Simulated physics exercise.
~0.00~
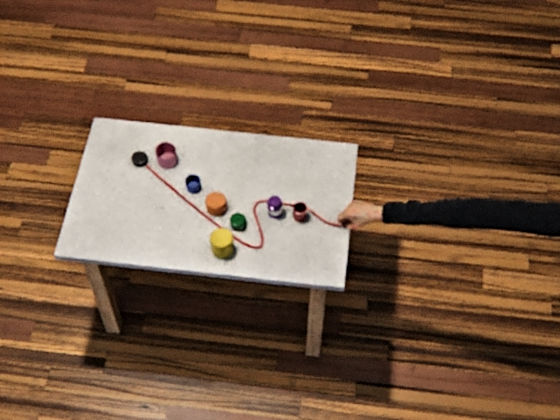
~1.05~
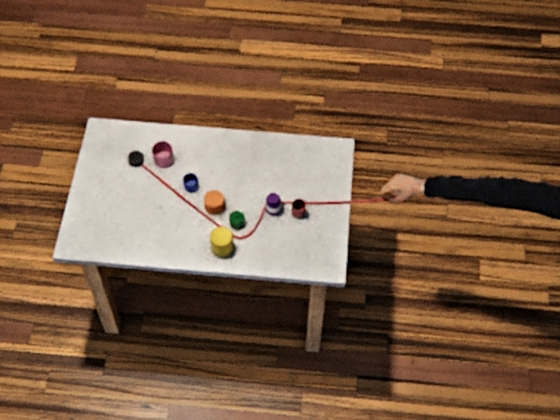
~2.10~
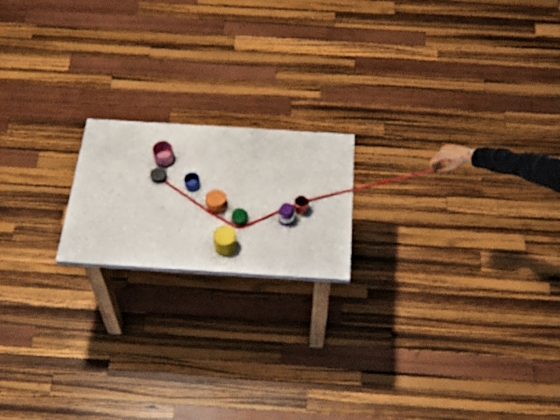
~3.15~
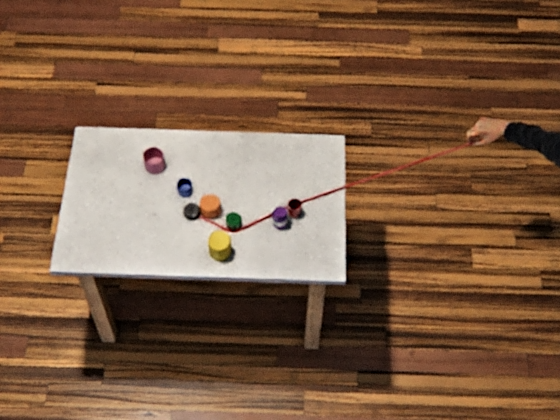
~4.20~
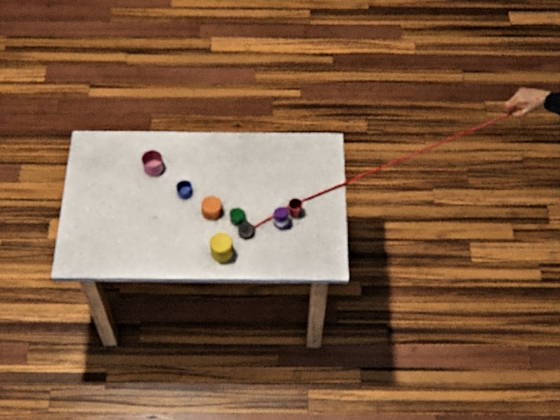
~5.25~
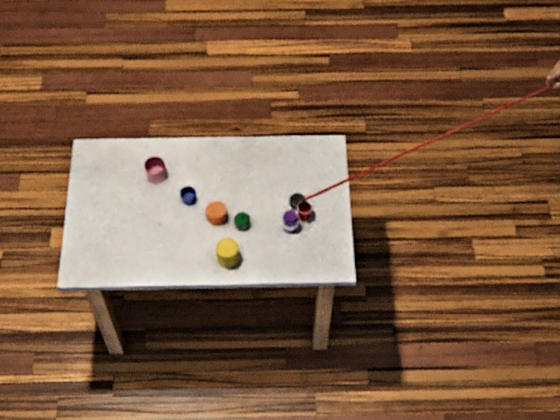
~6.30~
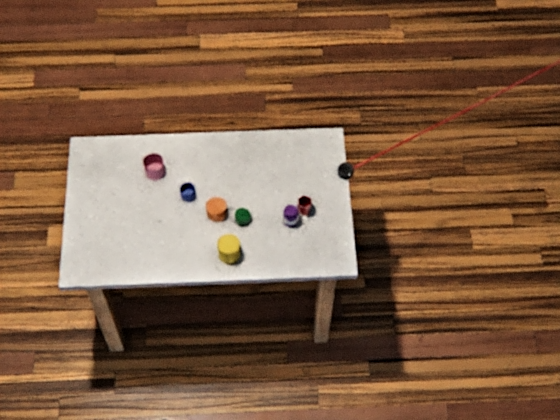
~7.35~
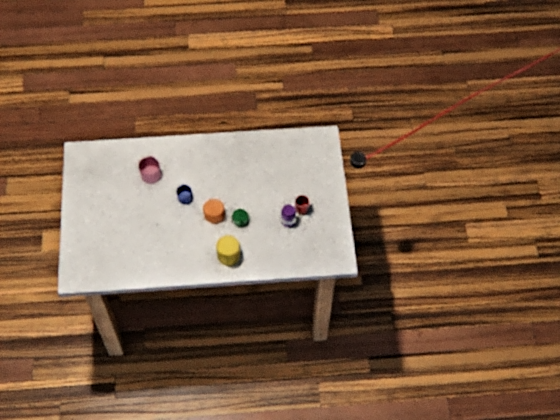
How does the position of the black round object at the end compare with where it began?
It begins on the left part of the table, near the pink cup. By the end it is off the tabletop, just beyond the right edge.
